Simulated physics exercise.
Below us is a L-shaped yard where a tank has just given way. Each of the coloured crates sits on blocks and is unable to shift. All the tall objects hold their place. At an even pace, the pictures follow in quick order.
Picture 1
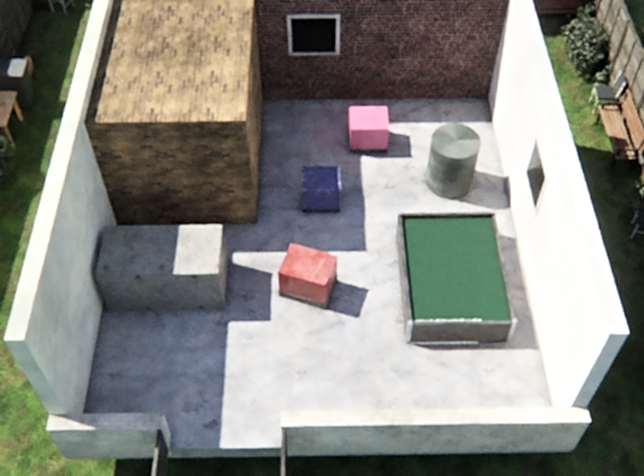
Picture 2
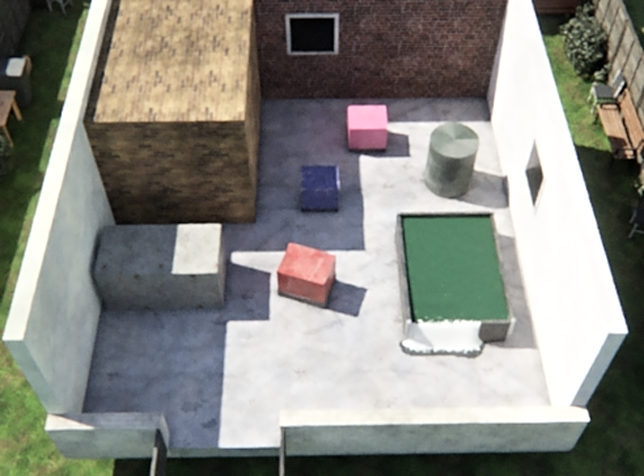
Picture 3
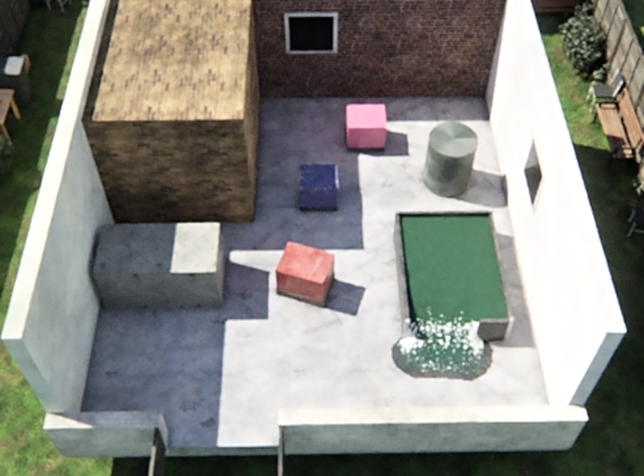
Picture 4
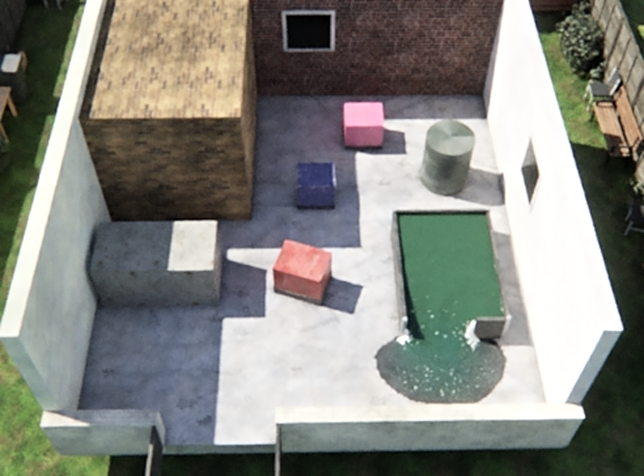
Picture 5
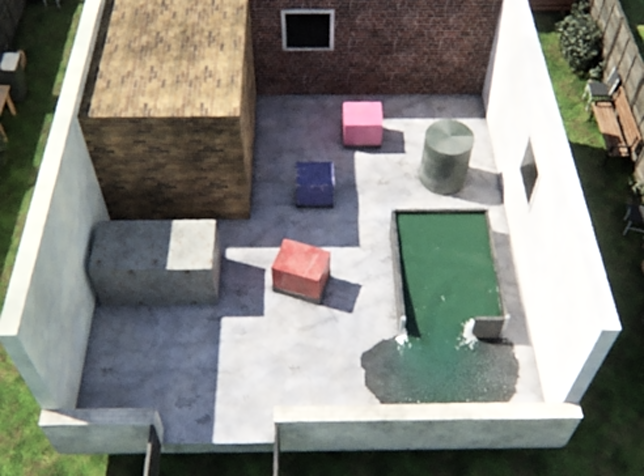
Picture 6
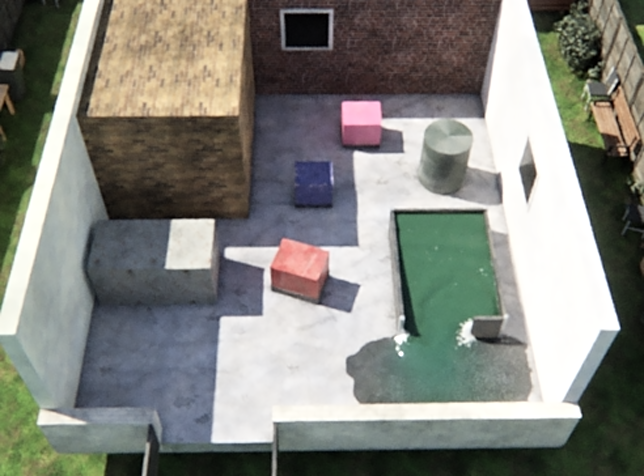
At first, an open tank of green water stands whole in a walled yard with pink, blue and red crates. Then its near side gives way and water pours out through the gap, foaming onto the pale floor. The puddle widens, reaching the low front wall and spreading left and right along it.
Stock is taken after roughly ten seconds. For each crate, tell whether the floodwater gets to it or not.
Crate by crate: Pink crate - not reached; red crate - not reached; blue crate - not reached.
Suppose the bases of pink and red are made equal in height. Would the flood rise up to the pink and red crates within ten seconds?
In short, pink is left untouched; red is left untouched.
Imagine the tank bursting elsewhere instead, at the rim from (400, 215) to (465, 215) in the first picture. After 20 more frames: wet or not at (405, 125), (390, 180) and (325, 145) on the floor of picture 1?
Taking the points one after the other, they come out inundated, inundated and inundated.
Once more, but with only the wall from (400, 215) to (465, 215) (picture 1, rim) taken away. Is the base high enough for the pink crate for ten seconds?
One at a time, the pink crate has been flooded.
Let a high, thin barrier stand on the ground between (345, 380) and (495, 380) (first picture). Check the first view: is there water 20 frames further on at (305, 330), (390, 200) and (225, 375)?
As listed: Covered, clear, awash.
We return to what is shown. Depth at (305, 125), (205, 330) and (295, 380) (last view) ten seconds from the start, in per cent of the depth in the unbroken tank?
Estimated readings in sequence: 2, 14, 6 percent.
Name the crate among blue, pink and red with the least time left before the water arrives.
That is the red one.
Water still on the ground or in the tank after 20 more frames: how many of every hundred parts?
98 %.
A moment on, water covers 10 % of the floor; the pink crate not reached, the red crate not reached, the blue crate not reached.
Next, water covers 20 % of the floor; the pink crate not reached, the red crate not reached, the blue crate not reached.
Then, water covers 40 % of the floor; the pink crate not reached, the red crate not reached, the blue crate not reached.
Later, water covers 55 % of the floor; the pink crate not reached, the red crate water round its plinth, the blue crate not reached.
In the end, water covers 80 % of the floor; the pink crate stayed above the water, the red crate stayed above the water, the blue crate stayed above the water.
